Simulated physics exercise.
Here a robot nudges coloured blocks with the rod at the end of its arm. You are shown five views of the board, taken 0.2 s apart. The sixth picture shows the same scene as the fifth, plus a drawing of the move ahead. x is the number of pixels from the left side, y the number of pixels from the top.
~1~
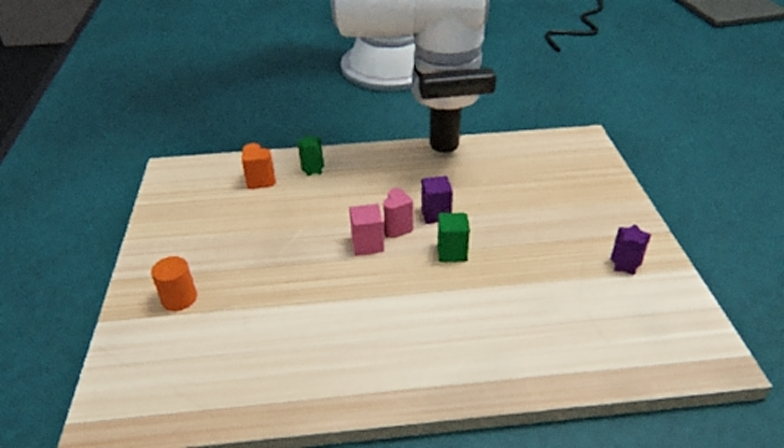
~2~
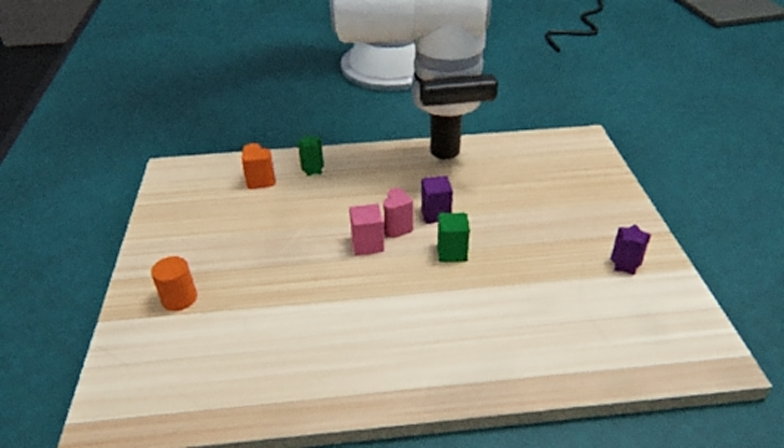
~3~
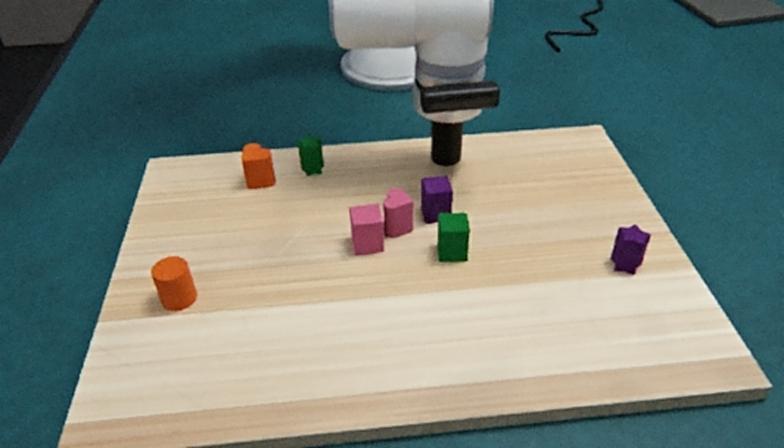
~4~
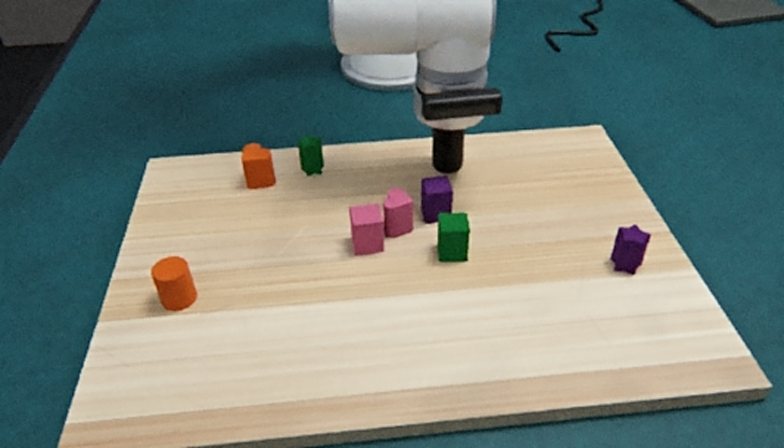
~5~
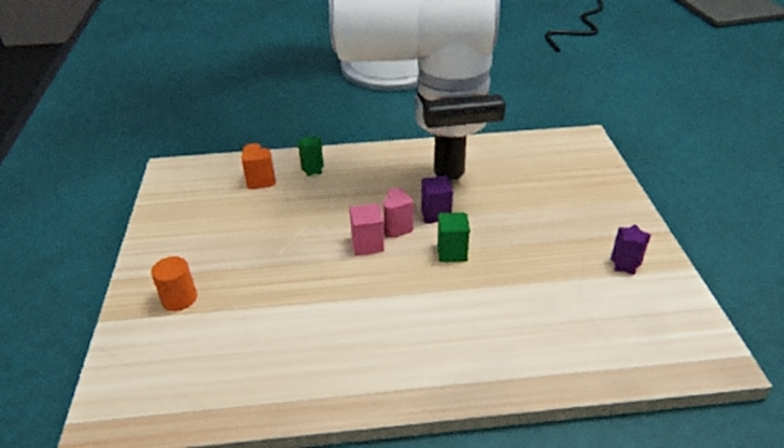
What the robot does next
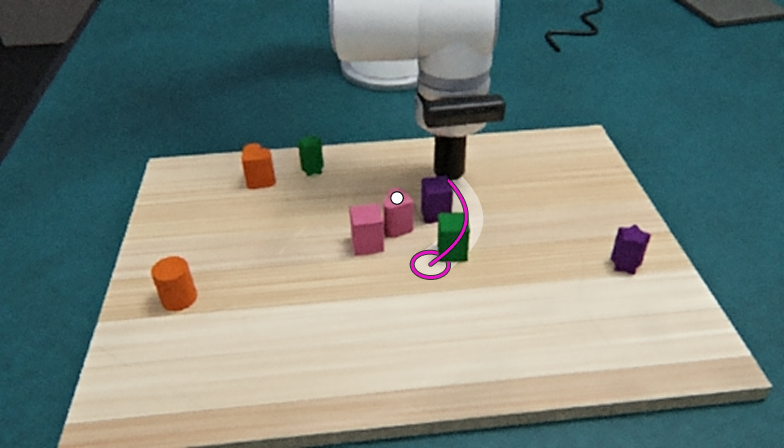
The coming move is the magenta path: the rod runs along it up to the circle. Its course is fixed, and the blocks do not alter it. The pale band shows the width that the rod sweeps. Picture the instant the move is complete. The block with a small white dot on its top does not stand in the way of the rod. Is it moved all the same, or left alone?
Stays put.
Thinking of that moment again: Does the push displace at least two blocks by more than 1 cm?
Short answer: No.
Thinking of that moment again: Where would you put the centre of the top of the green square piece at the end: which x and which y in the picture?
Somewhere near (420, 257).
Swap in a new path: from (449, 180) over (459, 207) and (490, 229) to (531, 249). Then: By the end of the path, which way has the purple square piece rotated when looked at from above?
It twists with the clock when seen from above.
Drawn move, from (449, 180) by way of (465, 207) and (460, 237) to (430, 265); the dot is on the pink heart.
The first path, step by step. One third of the way, rod at (466, 199); nothing pushed yet.
Two thirds of the way, rod at (460, 230); green square piece at (450, 228), turned 15° clockwise.
At the end, rod at (431, 256); pink heart still; green square piece at (420, 257).
